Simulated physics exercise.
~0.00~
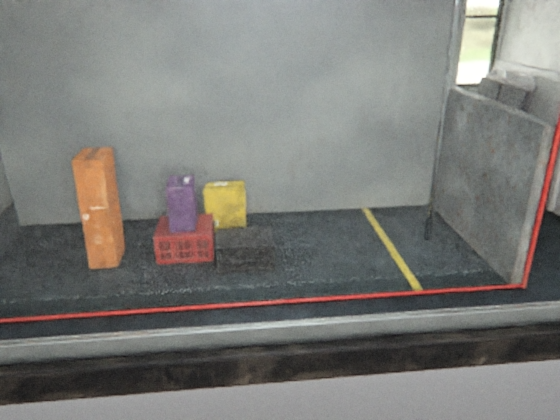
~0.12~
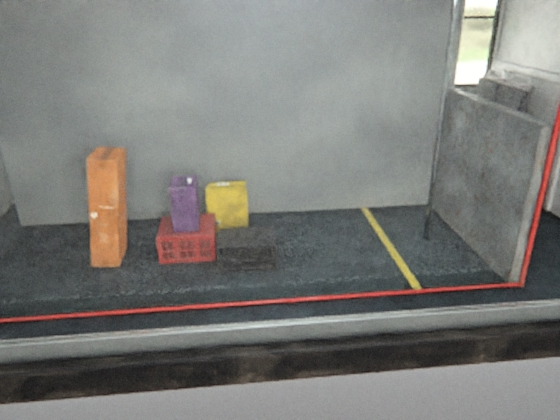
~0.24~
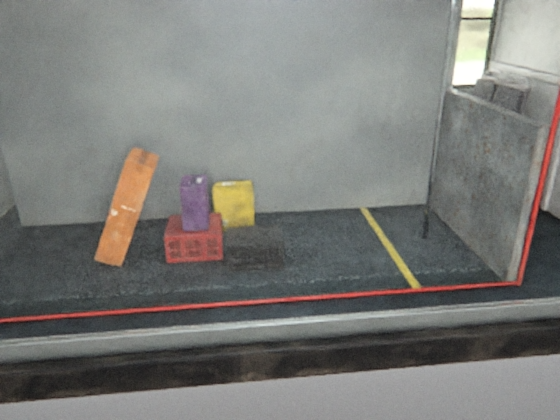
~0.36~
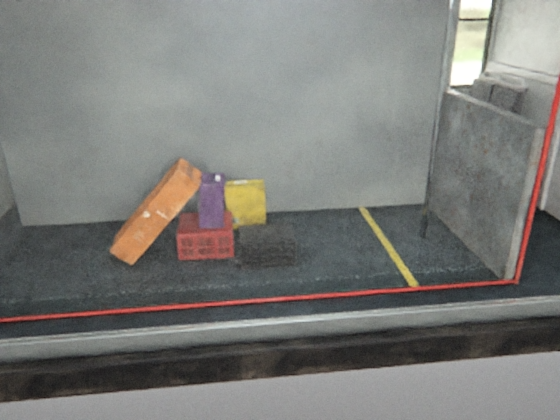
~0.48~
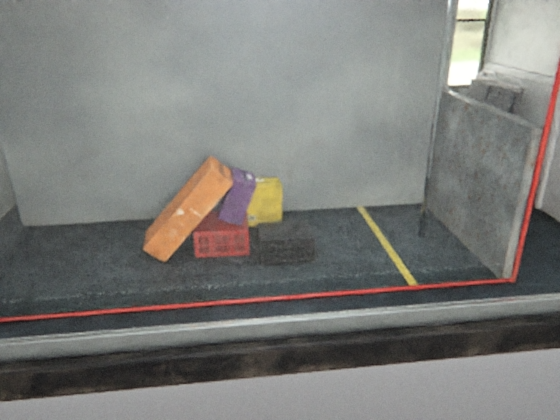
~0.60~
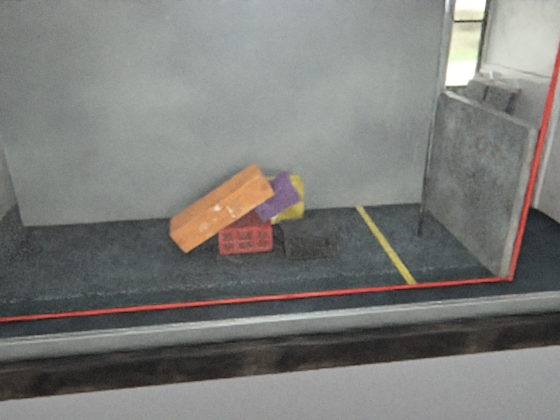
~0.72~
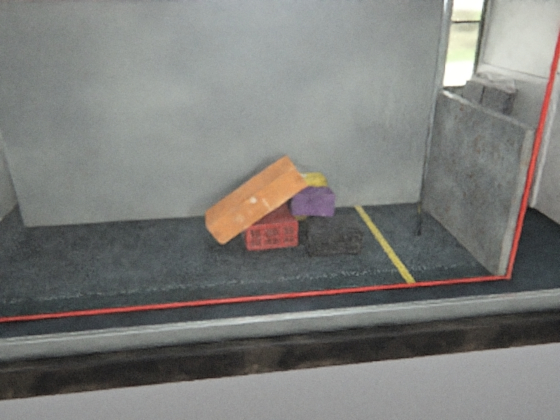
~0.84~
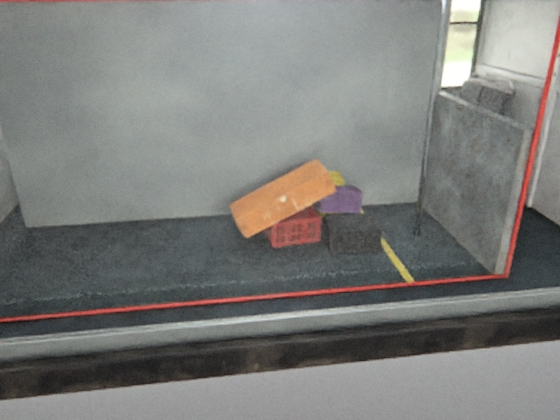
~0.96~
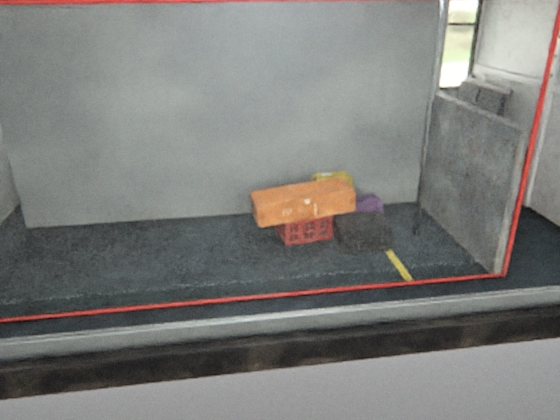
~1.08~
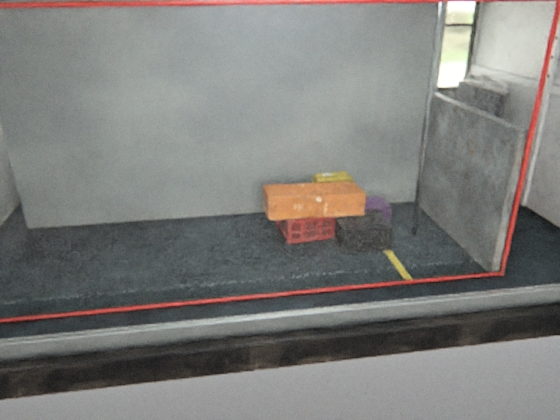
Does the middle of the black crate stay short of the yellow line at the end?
Yes, the black crate slides right up close to the yellow line, but its middle stops short of it.
In a rail car, an orange box topples onto a right-sliding red crate and lies flat.
